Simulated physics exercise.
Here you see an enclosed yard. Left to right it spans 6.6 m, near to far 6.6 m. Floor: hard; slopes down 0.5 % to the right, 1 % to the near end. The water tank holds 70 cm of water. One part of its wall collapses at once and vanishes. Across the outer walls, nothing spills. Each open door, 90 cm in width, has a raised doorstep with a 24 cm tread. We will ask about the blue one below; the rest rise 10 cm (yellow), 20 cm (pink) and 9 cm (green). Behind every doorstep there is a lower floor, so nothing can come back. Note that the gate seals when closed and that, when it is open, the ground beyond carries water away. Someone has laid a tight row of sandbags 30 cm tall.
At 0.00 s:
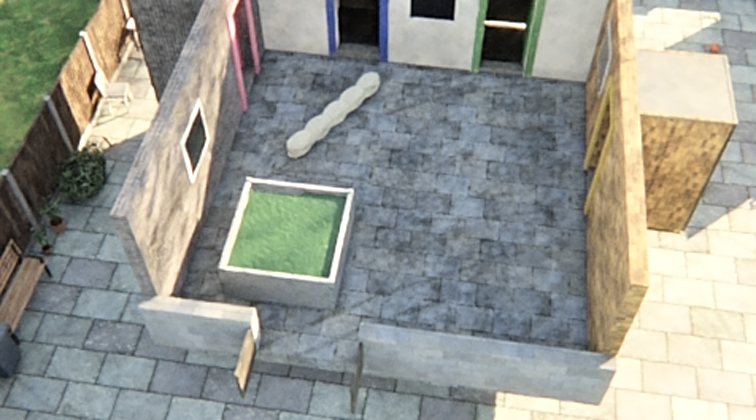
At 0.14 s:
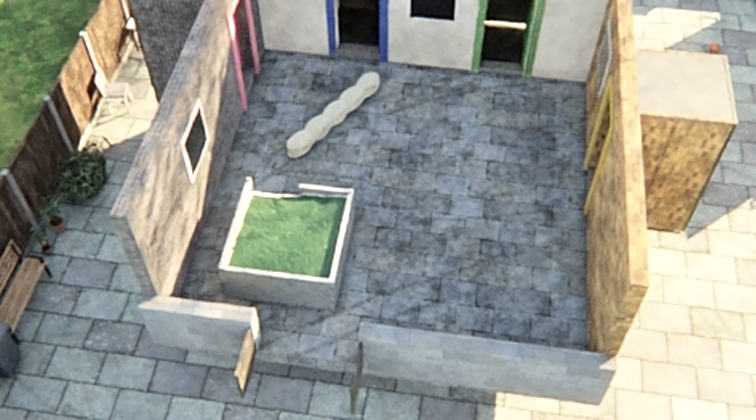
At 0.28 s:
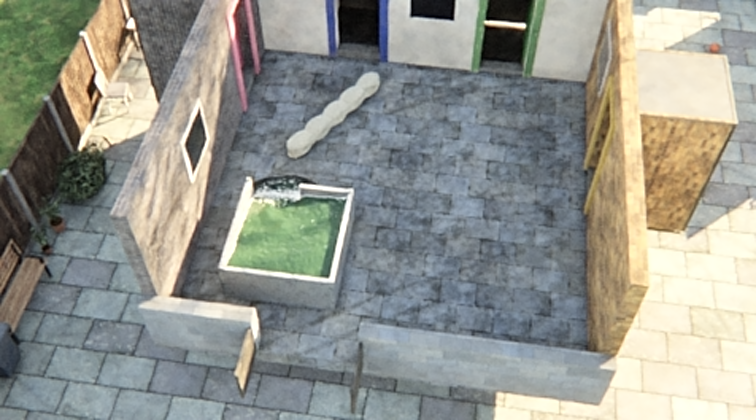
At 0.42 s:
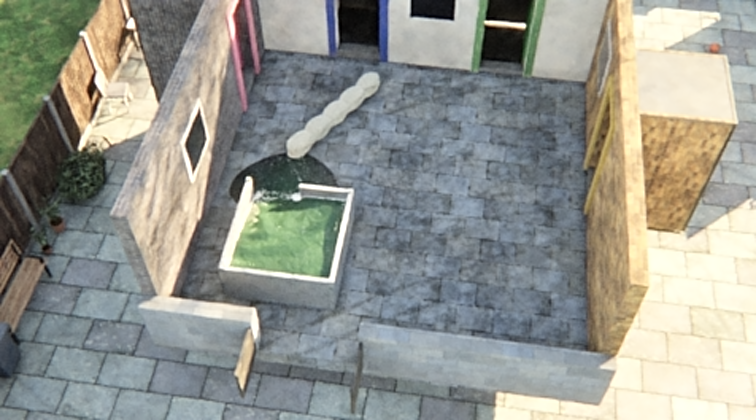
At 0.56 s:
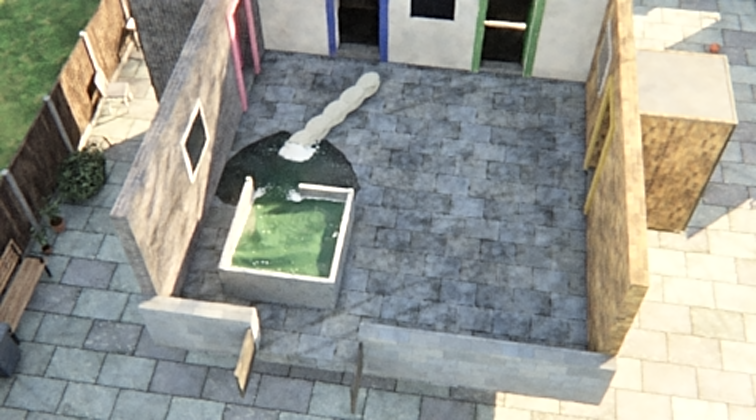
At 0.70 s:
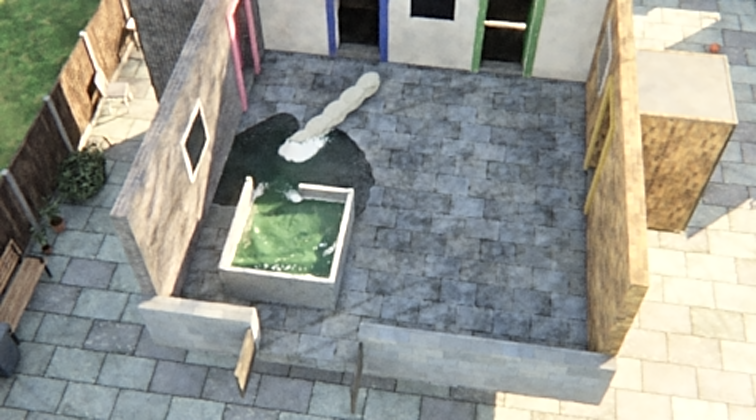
Green water sits still in a square tank inside a walled, paved yard until part of the tank's far wall vanishes. Water pours out through the gap and spreads as a dark patch across the paving behind the tank, reaching the near end of a pale, lumpy barrier, where white foam appears, and widening around it.
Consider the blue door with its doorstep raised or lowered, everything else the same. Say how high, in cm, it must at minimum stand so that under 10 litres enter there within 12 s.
It must stand at least about 10.5 cm high.
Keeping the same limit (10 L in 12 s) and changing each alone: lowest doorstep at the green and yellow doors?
Roughly 7.0 cm for the green door and roughly 6.0 cm for the yellow door.
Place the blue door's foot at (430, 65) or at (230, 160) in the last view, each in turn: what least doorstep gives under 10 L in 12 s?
Minimums: Roughly 8.0 cm and 17 cm.
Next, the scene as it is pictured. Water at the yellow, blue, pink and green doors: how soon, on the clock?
Yellow = 4.5 s, blue = 2.2 s, pink = 1.1 s, green = 2.4 s.
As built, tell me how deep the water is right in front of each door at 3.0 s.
Lab note, depth in cm: Yellow 0; blue 11; pink 10; green 11.
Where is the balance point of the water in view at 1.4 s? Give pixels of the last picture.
Around (290, 217).
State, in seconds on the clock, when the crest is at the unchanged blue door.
Roughly at 5.0 s.
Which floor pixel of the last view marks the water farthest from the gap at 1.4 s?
(265, 52).
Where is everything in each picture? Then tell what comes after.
Still water, 70 cm deep, in the water tank at (288, 231); the blue door at (357, 19) is dry, in the first picture.
The gap is on the far side, the front 0.3 m out at a hidden place; the back of the water tank holds 70 cm, in the second picture.
Water pours out on the far side and has run 0.8 m, to (294, 179); about 10 cm deep outside, 70 cm at the back, in the third picture.
The front is at (304, 157), 1.3 m from the gap on the far side; 1.7 m2 of floor is wet, 70 cm left at the back, in the fourth picture.
The gap is on the far side, the front 1.8 m out at (281, 135); the back of the water tank holds 63 cm, in the fifth picture.
The gap is on the far side, the front 2.3 m out at (283, 116); the back of the water tank holds 59 cm; 2.1 m in a straight line remain to the blue door at (357, 19), in the sixth picture.
After 1.4 s water covers 20 % of the floor, deepest (32 cm) near (288, 155); it has not reached the blue door.
After 3.0 s water covers 40 % of the floor, deepest (26 cm) near (290, 55); 11 cm at the blue door, 0 litres in over its 16 cm doorstep.
After 12.0 s water covers 95 % of the floor, deepest (12 cm) near (569, 378); 5 cm at the blue door, 0 litres in over its 16 cm doorstep.
At the blue door as built, the water arrived by 2.3 s and peaked near 15 cm at 5.2 s.
Run again over the same 12 s with other heights there, 19 litres in over 9 cm, 4 litres over 12 cm. The limit of 10 litres is kept from about 10.5 cm up.
